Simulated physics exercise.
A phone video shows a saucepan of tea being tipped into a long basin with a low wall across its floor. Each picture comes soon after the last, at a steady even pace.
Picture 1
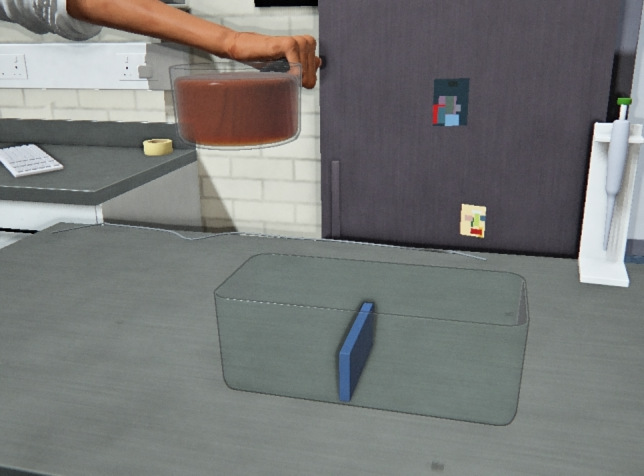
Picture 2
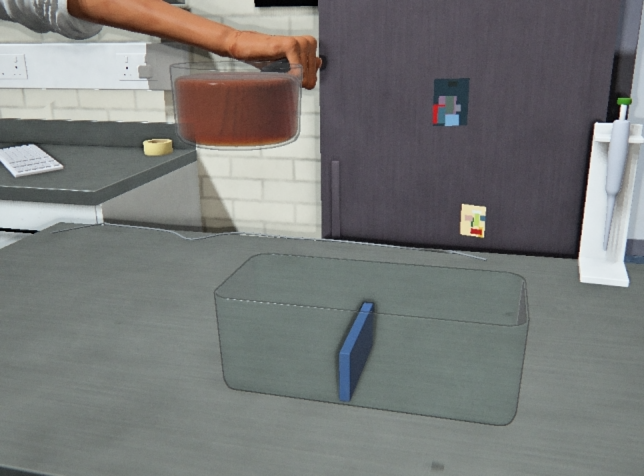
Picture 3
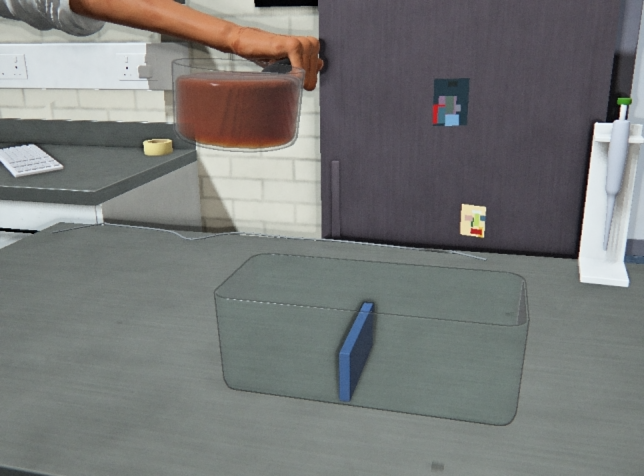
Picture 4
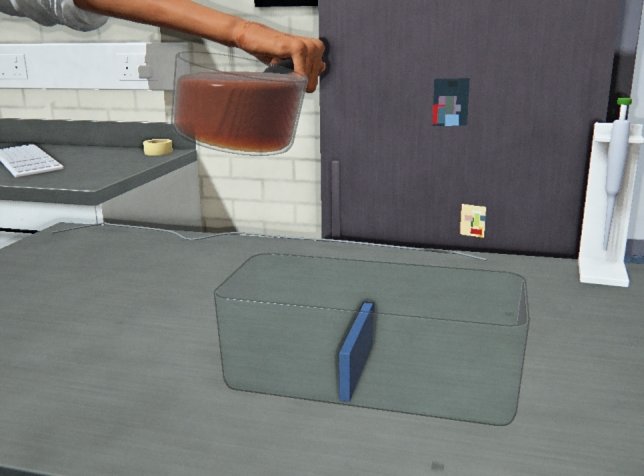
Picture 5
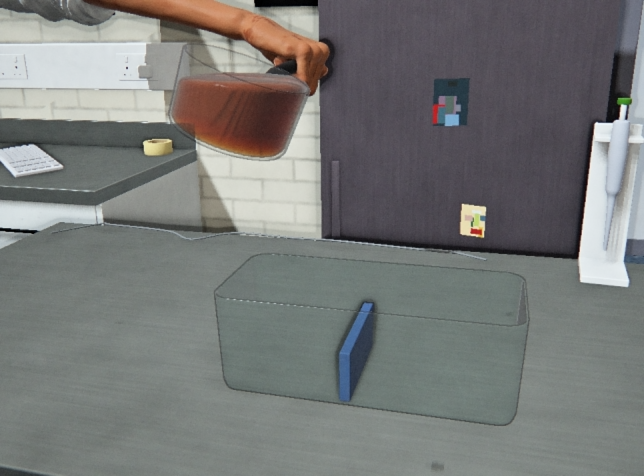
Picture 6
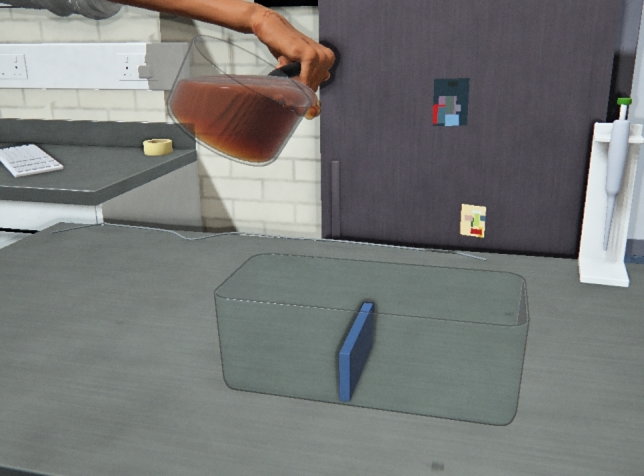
In a room with grey worktops and a white brick wall, the view looks slightly down across a bench from a fixed camera. A clear, long basin with a low blue wall across its floor stands on the bench, and a hand at upper left holds a clear pan of reddish-brown tea before a dark door. The hand tilts the pan rightward, slowly then faster, and the tea shifts inside.
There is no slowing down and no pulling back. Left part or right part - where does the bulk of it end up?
The right zone ends up fullest.
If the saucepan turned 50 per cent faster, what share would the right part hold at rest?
About 50 %.
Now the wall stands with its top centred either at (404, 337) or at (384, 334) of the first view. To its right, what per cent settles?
About 5 % and 30 %.
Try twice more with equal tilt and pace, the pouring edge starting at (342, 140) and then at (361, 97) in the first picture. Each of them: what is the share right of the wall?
First try 80 %, second try 95 %.
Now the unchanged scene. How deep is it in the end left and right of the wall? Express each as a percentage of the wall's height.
The left side sits at 30 per cent and the right side at 40.
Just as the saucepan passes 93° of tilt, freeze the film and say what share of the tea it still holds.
Near 30 percent is still in there.
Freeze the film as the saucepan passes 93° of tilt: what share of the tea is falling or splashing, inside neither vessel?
About 50 per cent.
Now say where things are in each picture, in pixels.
In the first frame, it leans 0°; its right rim is at (297, 68); the tea meets the walls at (182, 77) and (297, 78); the long basin's rim runs from (235, 274) to (526, 300); the wall's top is at (358, 328).
In the second frame, it leans 1°; its right rim is at (298, 70); the tea meets the walls at (183, 77) and (297, 78).
In the third frame, it leans 6°; its right rim is at (301, 75); the tea meets the walls at (184, 76) and (300, 80).
In the fourth frame, it leans 12°; its right rim is at (303, 83); the tea meets the walls at (186, 76) and (303, 81).
In the fifth frame, it leans 21°; its right rim is at (306, 95); the tea meets the walls at (186, 79) and (308, 87); 1 per cent is over the edge.
In the sixth frame, it leans 32°; its right rim is at (306, 109); the tea meets the walls at (183, 81) and (306, 96); 5 per cent is over the edge.
A moment on, the tilt is 93° and 29 per cent is still to pour, 1 is left of the wall and 22 right of it.
Next, the tilt is 111° and 4 per cent is still to pour, 24 is left of the wall and 62 right of it.
Then the tilt is 111° and 0 per cent is still to pour, 34 is left of the wall and 63 right of it.
Later the tilt is 111° and 0 per cent is still to pour, 35 is left of the wall and 63 right of it.
At rest 35 per cent lies left of the wall, 63 right of it and 2 outside.
